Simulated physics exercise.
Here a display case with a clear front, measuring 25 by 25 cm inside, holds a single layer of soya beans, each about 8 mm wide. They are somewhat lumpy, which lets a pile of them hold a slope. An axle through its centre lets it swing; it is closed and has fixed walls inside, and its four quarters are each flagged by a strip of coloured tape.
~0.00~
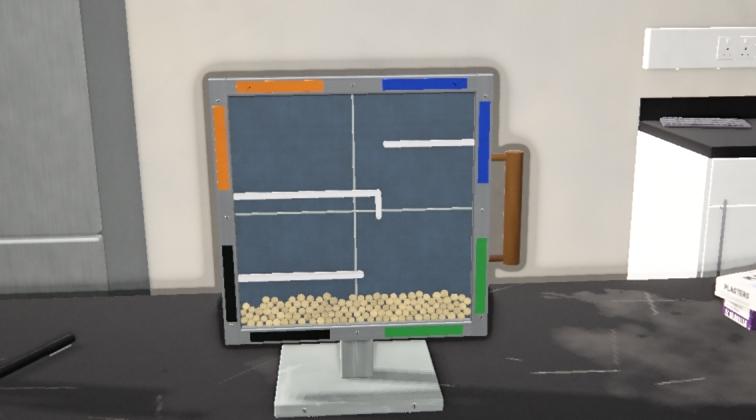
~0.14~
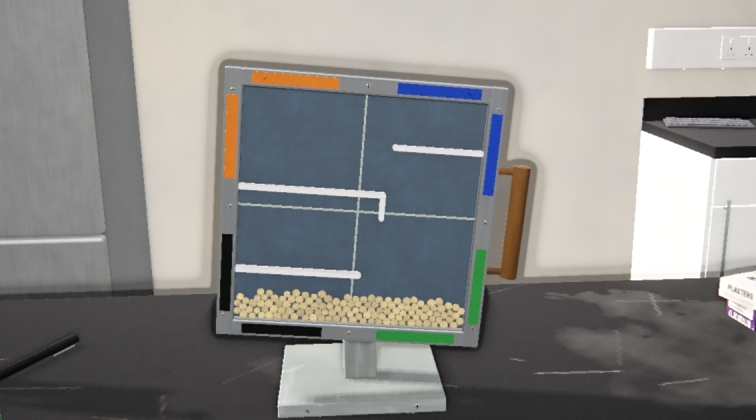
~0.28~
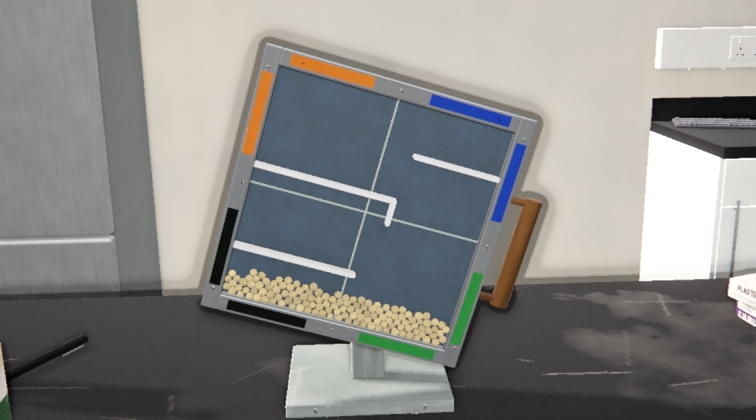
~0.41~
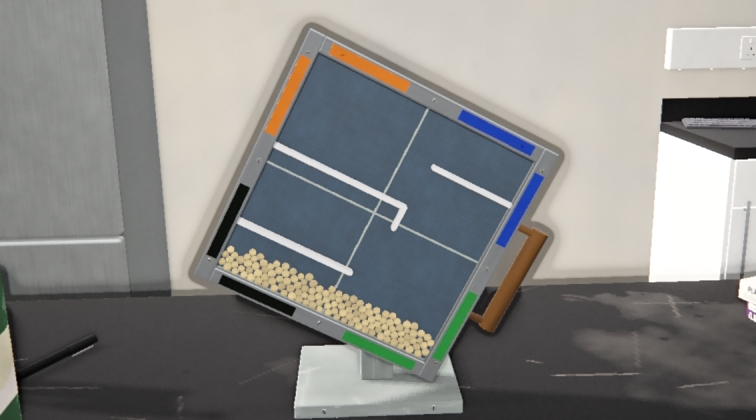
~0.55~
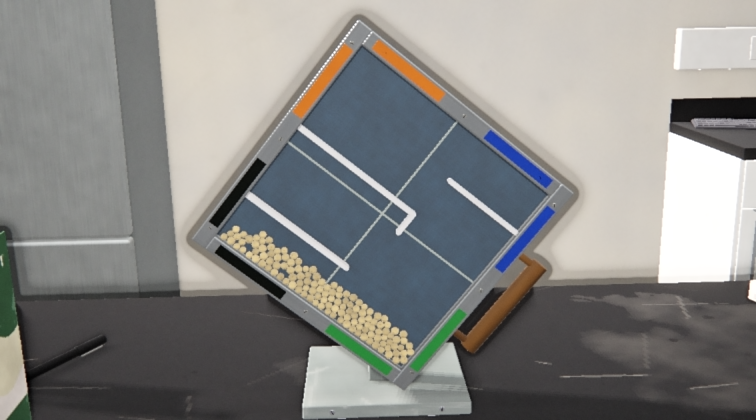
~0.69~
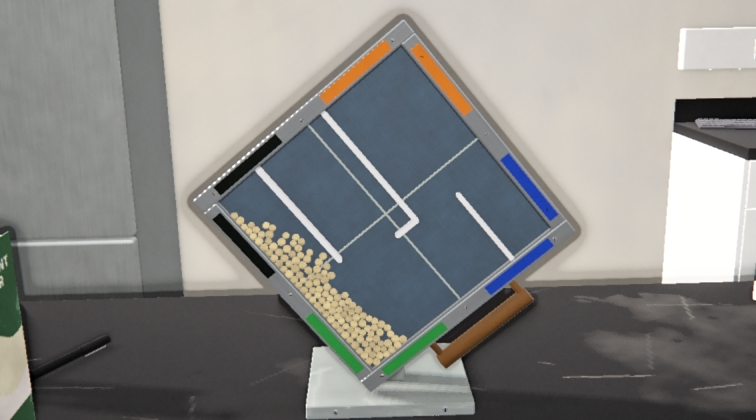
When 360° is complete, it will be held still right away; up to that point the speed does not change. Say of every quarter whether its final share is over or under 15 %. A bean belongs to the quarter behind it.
Orange - in excess of, black - beneath, green - beneath, blue - beneath 15 in a hundred.
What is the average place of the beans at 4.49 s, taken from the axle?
Some 8 cm left and 6 cm above.
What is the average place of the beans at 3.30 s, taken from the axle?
8 cm left, 9 cm below.
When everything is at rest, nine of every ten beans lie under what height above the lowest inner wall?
That height is around 21 cm.
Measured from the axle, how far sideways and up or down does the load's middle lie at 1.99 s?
9 cm left, 4 cm below.
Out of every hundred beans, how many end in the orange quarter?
90 %.
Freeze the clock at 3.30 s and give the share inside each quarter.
Orange quarter: 100; black quarter: 0; green quarter: 0; blue quarter: 0.
After 1.99 s it has turned 159°, the beans' middle is 9 cm left of and 4 cm below the axle; by quarter, green 40 %, blue 60 %.
After 3.30 s it has turned 268°, the beans' middle is 8 cm left of and 9 cm below the axle; by quarter, orange 100 %.
In the end, by 5.7 s, orange 90 %, black 0 %, green 10 %, blue 5 %.
